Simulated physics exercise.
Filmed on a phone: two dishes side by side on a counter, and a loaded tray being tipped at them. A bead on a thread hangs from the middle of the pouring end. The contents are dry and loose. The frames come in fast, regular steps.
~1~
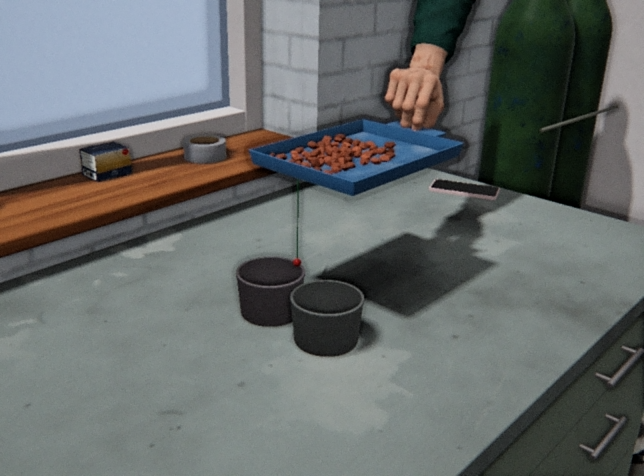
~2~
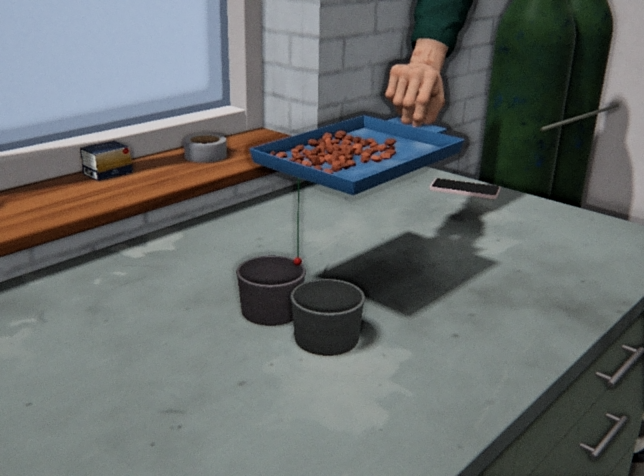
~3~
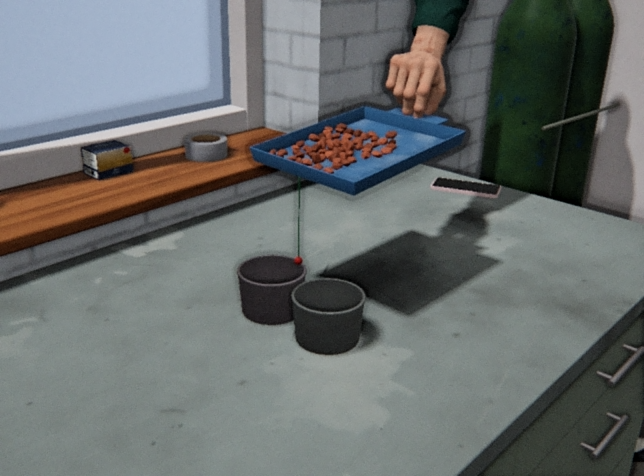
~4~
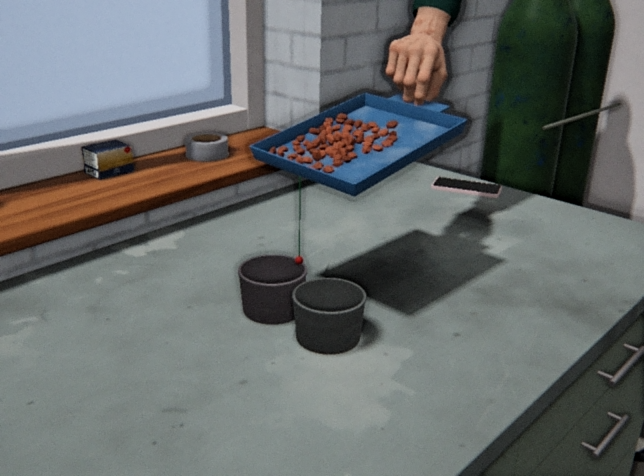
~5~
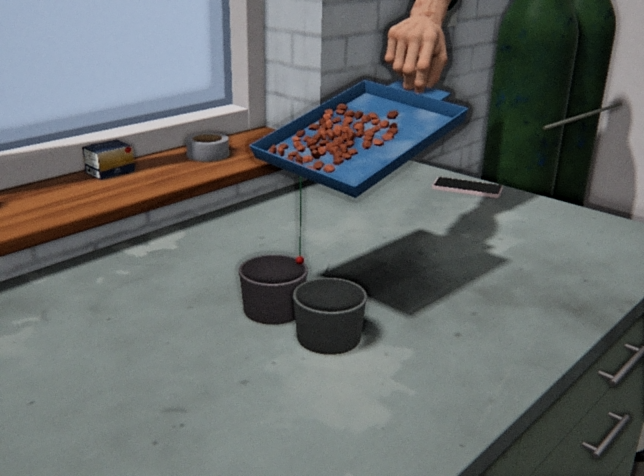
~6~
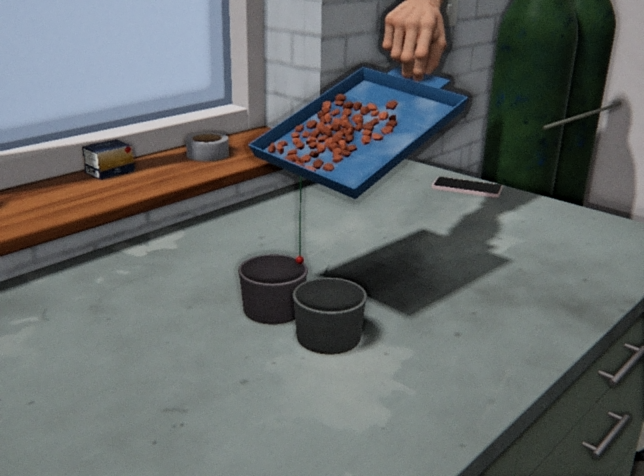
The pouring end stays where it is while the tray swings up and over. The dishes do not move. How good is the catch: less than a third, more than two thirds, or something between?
Together they catch between a third and two thirds.
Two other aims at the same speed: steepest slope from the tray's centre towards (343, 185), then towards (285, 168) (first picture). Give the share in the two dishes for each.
About 80 and 40 per cent.
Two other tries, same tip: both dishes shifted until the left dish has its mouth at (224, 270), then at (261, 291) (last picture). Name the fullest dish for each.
First the right-hand dish, then left.
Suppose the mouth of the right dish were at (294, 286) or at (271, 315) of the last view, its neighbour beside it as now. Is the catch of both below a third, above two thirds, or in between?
First in the middle band, then less than a third.
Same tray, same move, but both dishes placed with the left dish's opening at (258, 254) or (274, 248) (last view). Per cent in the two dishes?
First some 10, then 0 per cent.
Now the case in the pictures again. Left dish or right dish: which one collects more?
Fuller: The right-hand dish.
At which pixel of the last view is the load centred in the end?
Near (308, 336).
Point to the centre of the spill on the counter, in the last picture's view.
Roughly at (239, 361).
Soon after the last picture, tray tipped steeply; nearly all on the tray; a stray few in the air.
A little later, tray tipped past a quarter turn; about half on the tray; about a quarter in the right dish; about a quarter outside both; a small part in the air.
Later still, tray tipped past a quarter turn; about half in the right dish; a small part in the left dish; about half outside both.
At rest, tray tipped past a quarter turn; about half in the right dish; a small part in the left dish; about half outside both.
